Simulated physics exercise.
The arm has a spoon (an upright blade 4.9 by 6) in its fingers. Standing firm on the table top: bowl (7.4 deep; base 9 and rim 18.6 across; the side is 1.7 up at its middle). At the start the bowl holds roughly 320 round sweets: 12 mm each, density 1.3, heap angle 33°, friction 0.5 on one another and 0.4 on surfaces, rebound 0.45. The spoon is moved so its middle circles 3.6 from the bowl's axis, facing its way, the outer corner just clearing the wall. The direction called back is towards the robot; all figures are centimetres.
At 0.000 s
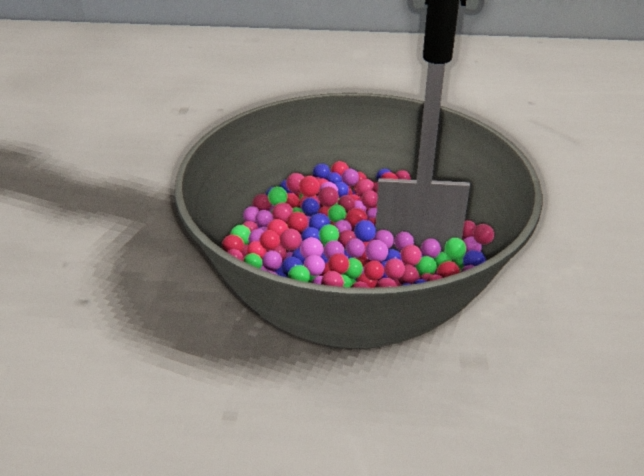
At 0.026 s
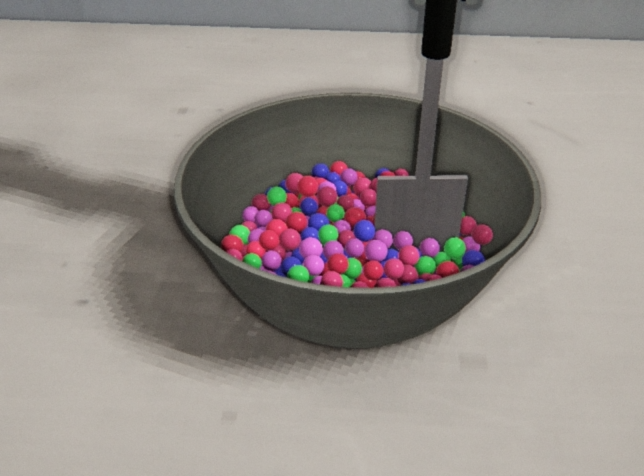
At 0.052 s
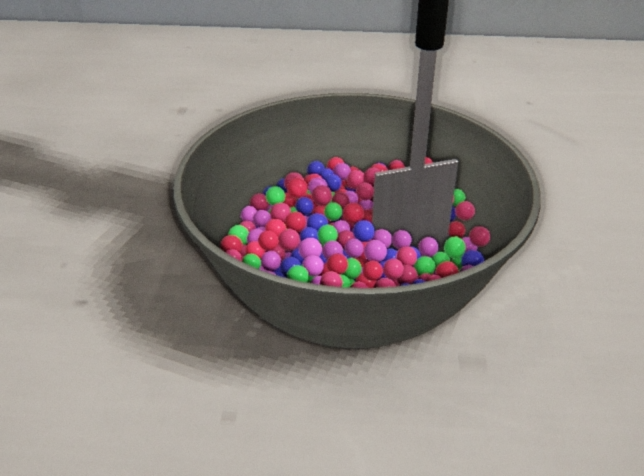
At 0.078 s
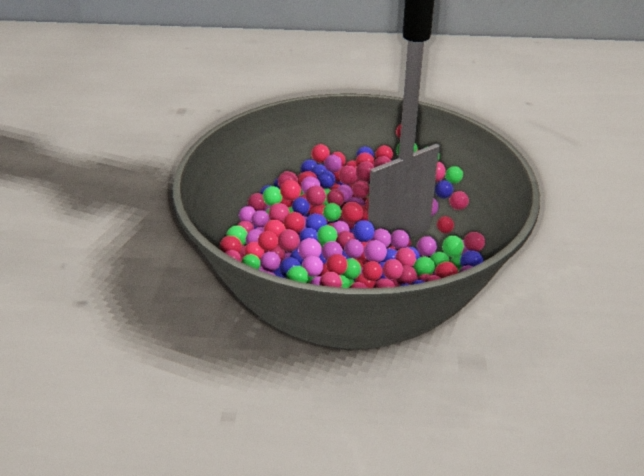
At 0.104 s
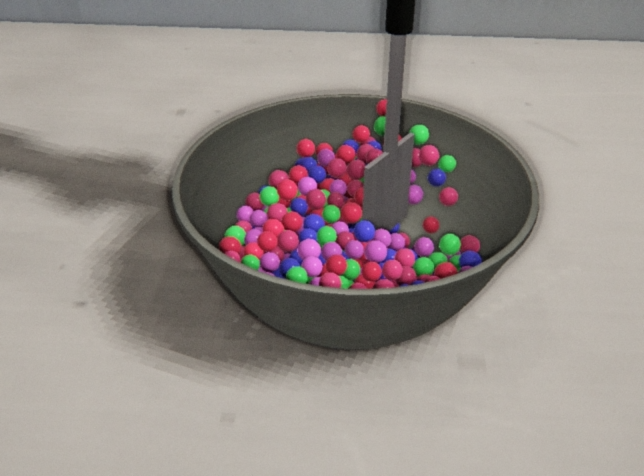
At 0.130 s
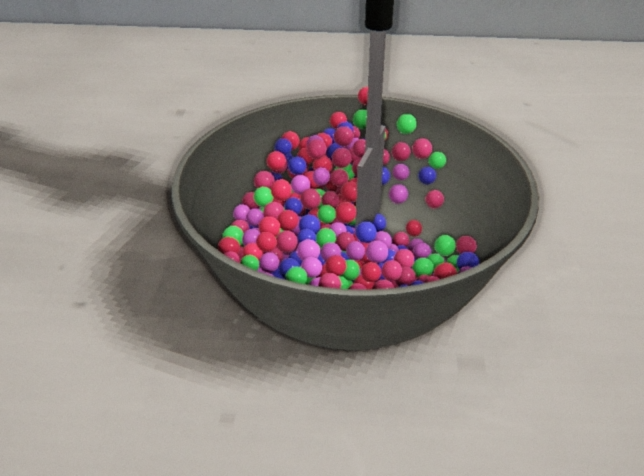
A flat metal blade on a black handle swept leftward through a gray bowl of colorful balls, turning edge-on as it pushed them up in a pile toward the back and scattered several behind it.
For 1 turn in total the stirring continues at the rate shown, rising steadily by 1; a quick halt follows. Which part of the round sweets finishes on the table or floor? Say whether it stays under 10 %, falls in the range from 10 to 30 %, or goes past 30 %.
The share stays under 10 %.
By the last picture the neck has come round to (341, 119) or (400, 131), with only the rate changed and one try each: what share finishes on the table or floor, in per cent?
Roughly 20 and 0 percent, in that order.
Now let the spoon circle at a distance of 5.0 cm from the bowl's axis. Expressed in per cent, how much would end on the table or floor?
Around 5 in a hundred.
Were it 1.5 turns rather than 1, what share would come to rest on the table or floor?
Roughly 10 per cent.
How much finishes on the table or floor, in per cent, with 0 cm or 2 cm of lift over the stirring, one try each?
5 % and 5 %.
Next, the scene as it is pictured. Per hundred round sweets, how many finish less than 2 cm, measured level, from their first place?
I'd put it at about 5 in a hundred.
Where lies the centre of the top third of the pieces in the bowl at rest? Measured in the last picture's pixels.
It is centred around (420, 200).
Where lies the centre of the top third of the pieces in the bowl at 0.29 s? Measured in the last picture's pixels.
The top third is centred near (240, 221) in the last picture.
After 0.29 s, 184° round, highest piece 11 above the table; 316 in the bowl, 4 in flight or on the tool.
After 0.45 s, 292° round, highest piece 9 above the table; 309 in the bowl, 10 on the table or floor, 1 in flight or on the tool.
After 0.73 s, 0° round, highest piece 7 above the table; 304 in the bowl, 16 on the table or floor.
After 1.43 s, 0° round, highest piece 7 above the table; 304 in the bowl, 16 on the table or floor.
At rest, 304 in the bowl, 16 on the table or floor. That is 5 % on the table or floor.
